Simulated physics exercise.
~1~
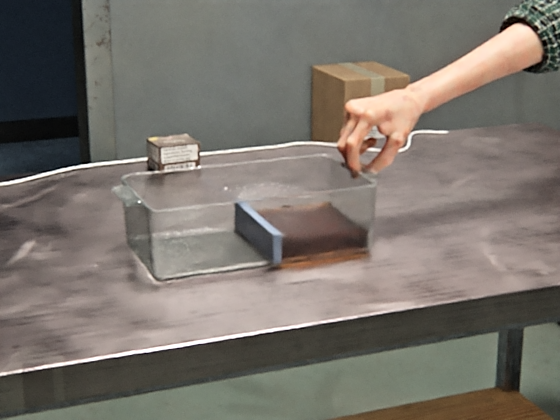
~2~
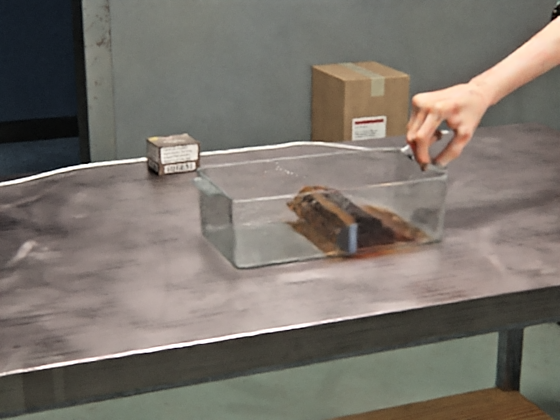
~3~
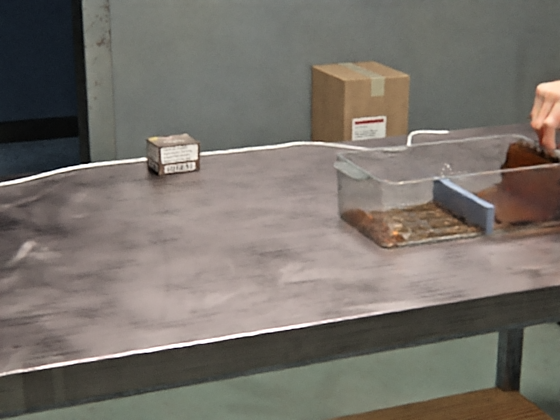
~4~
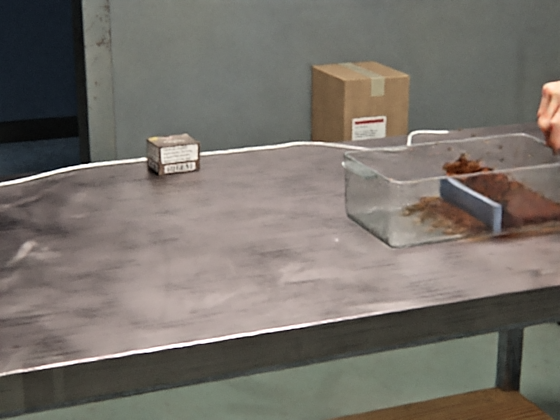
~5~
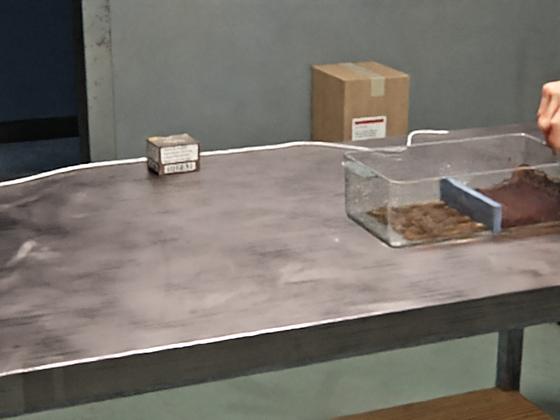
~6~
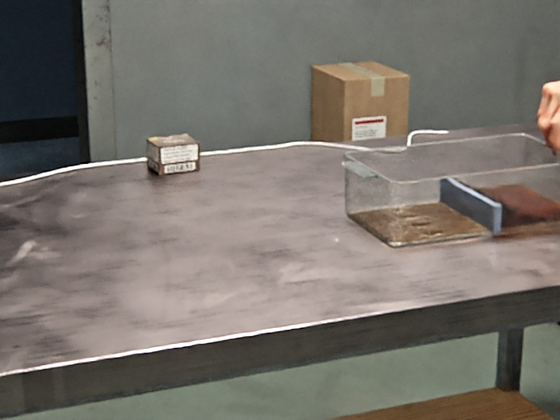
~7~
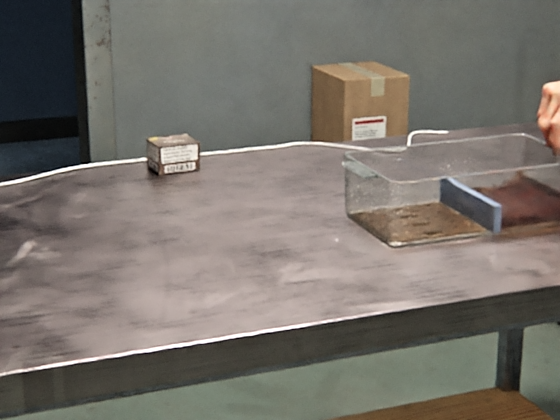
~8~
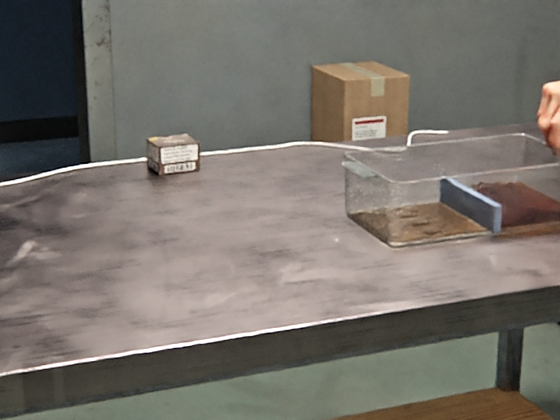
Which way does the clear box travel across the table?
The clear box moves to the right, pulled by the hand at its right end.
We see a hand pull a clear box with a blue divider to the right across a table, making the brown liquid on its right side surge over the divider. The box stops and the liquid settles, leaving a shallow layer on the left and more on the right.
